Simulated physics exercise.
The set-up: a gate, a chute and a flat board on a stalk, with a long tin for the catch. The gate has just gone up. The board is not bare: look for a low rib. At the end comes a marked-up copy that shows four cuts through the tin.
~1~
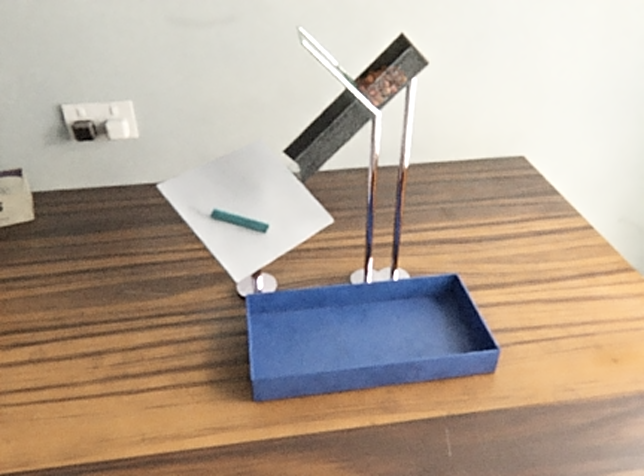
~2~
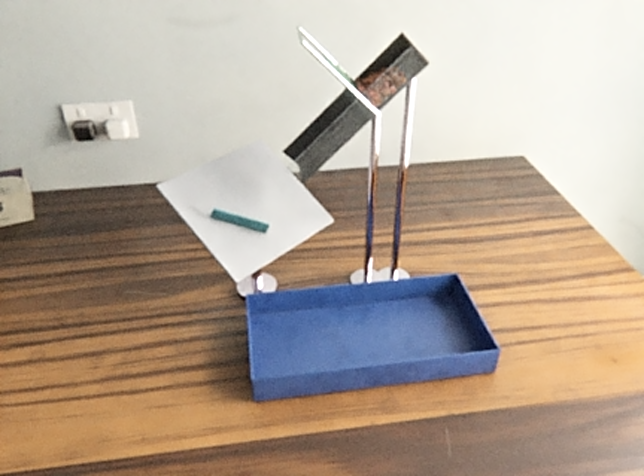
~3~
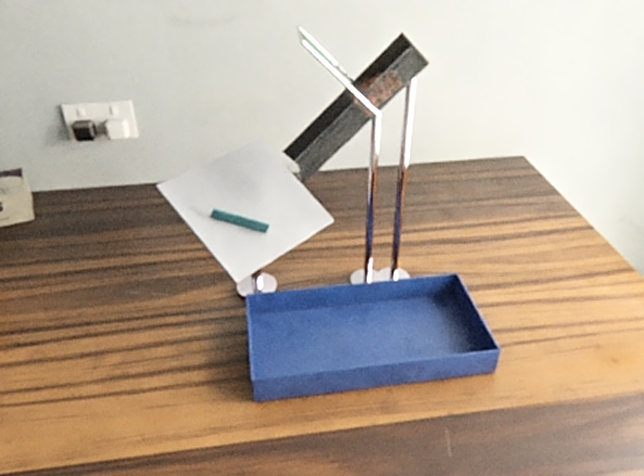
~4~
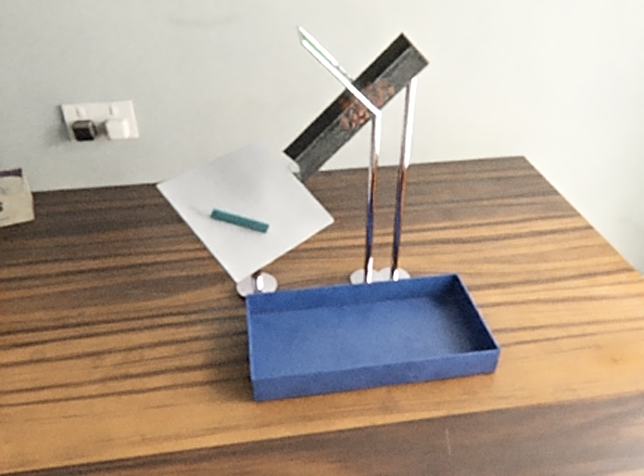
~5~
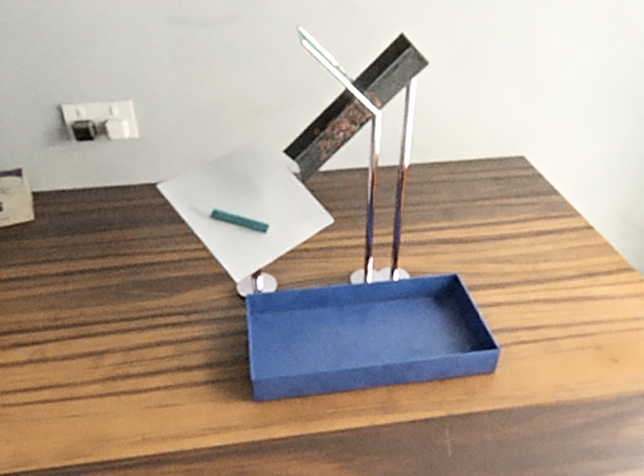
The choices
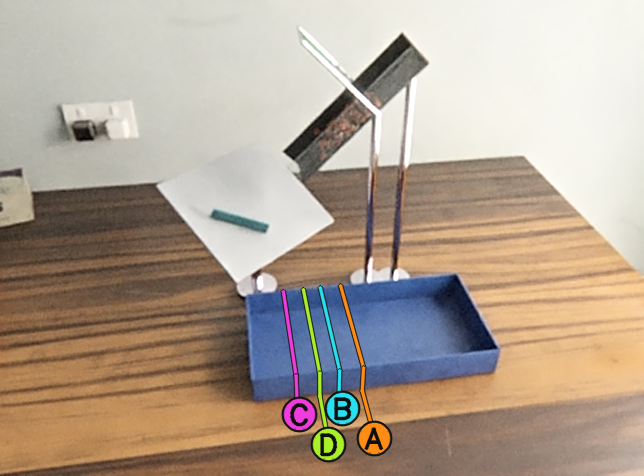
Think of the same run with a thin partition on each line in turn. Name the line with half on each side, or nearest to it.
I would pick line B.
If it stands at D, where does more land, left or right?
The right side.
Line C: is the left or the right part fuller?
Right.
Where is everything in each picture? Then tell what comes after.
The first frame shows load behind the gate near (379, 82), clay pellets; lip of the chute near (301, 175), sloping fairly steeply.
The second frame shows middle of the board near (250, 204), tilted fairly steeply; middle of its low edge near (289, 249); of its high edge near (212, 160).
The third frame shows front corners of the tin near (252, 379) and (500, 350), empty; front of the load near (359, 106).
The fourth frame shows middle of the load near (364, 108); its front near (343, 124), close to a third of the way to the lip; rib from (213, 209) to (270, 225).
The fifth frame shows middle of the load near (351, 120); its front near (323, 155), close to two thirds of the way to the lip.
On the marked copy, line A crosses the front rim at (363, 366); line B crosses the front rim at (339, 369); line C crosses the front rim at (295, 374); line D crosses the front rim at (319, 371).
If A is chosen, of what is caught, all but a few on the left of the divider, only a few on the right.
If B is chosen, of what is caught, close to two thirds on the left of the divider, close to a third on the right.
If C is chosen, of what is caught, only a few on the left of the divider, all but a few on the right.
If D is chosen, of what is caught, a small share on the left of the divider, the bulk on the right.
